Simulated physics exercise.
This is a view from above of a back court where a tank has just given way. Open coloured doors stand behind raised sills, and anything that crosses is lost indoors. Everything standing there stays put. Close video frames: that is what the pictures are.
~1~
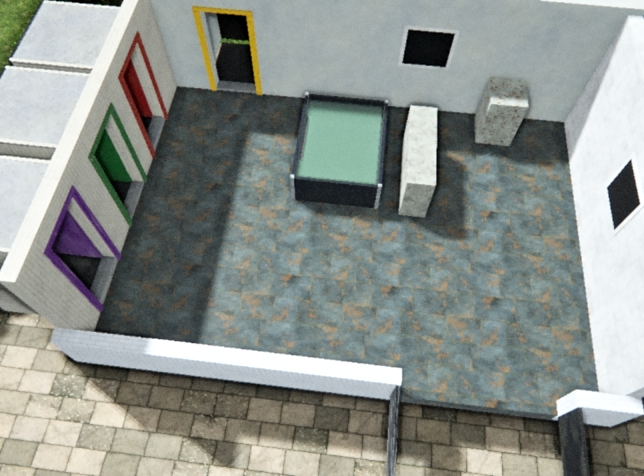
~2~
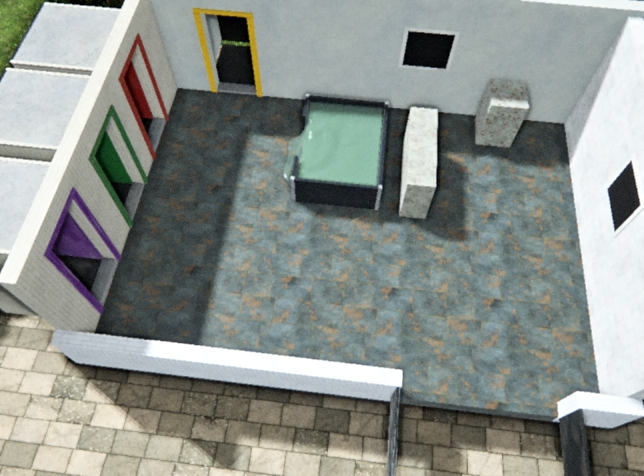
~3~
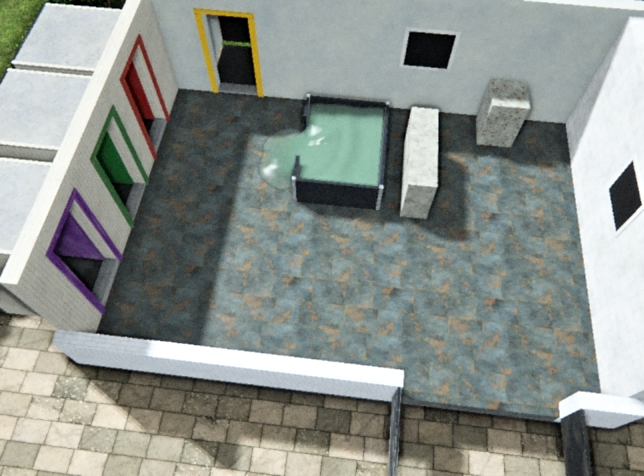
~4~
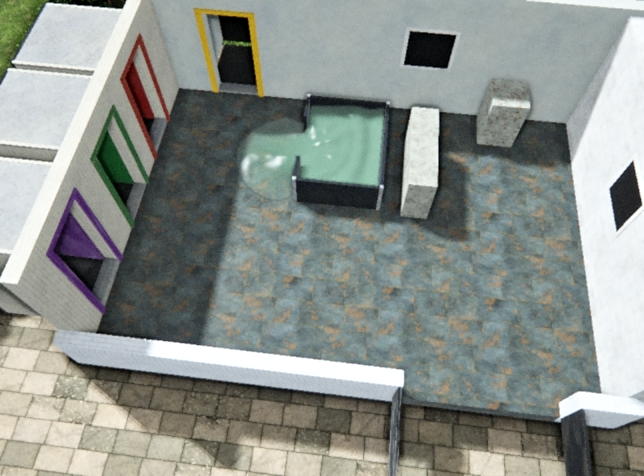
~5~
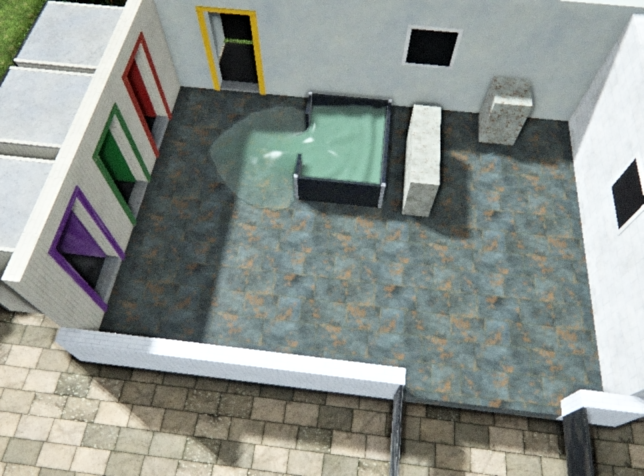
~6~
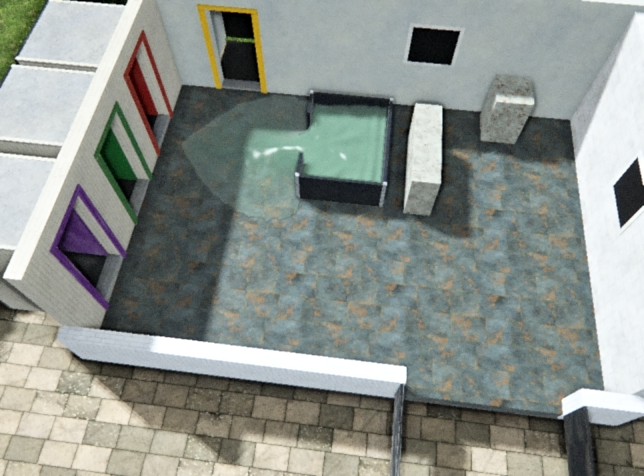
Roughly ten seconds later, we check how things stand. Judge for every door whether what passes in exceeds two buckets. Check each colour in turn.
The red door exceeds two; the green door exceeds two; the purple door does not exceed two; the yellow door exceeds two.
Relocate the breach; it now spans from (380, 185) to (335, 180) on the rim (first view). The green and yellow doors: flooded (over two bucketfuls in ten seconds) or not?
Here's my take: Green fails to reach the limit, and yellow fails to reach the limit too.
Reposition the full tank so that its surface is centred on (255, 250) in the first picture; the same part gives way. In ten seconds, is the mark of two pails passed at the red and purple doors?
Red door misses it, purple door tops it.
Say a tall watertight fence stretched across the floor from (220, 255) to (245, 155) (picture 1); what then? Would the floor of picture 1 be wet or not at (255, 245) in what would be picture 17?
Soaked.
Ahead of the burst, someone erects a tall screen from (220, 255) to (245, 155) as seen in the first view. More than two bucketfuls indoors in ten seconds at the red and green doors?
Then it goes like this: Red rises above the limit, green falls below the limit.
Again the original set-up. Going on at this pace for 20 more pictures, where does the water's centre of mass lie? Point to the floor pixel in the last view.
Somewhere near (258, 167).
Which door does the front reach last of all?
My answer: The purple-painted one.
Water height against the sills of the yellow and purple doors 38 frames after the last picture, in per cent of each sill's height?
Approx. 210 % then 40 %.
A moment on, water covers 20 % of the floor; the red door over two buckets in, the green door under two buckets in, the purple door not reached, the yellow door wet at the sill, nothing in.
Next, water covers 25 % of the floor; the red door far over two buckets in, the green door over two buckets in, the purple door wet at the sill, nothing in, the yellow door under two buckets in.
Then, water covers 25 % of the floor; the red door far over two buckets in, the green door far over two buckets in, the purple door wet at the sill, nothing in, the yellow door over two buckets in.
Later, water covers 40 % of the floor; the red door far over two buckets in, the green door far over two buckets in, the purple door wet at the sill, nothing in, the yellow door far over two buckets in.
In the end, water covers 65 % of the floor; the red door far over two buckets in, the green door far over two buckets in, the purple door wet at the sill, nothing in, the yellow door far over two buckets in.
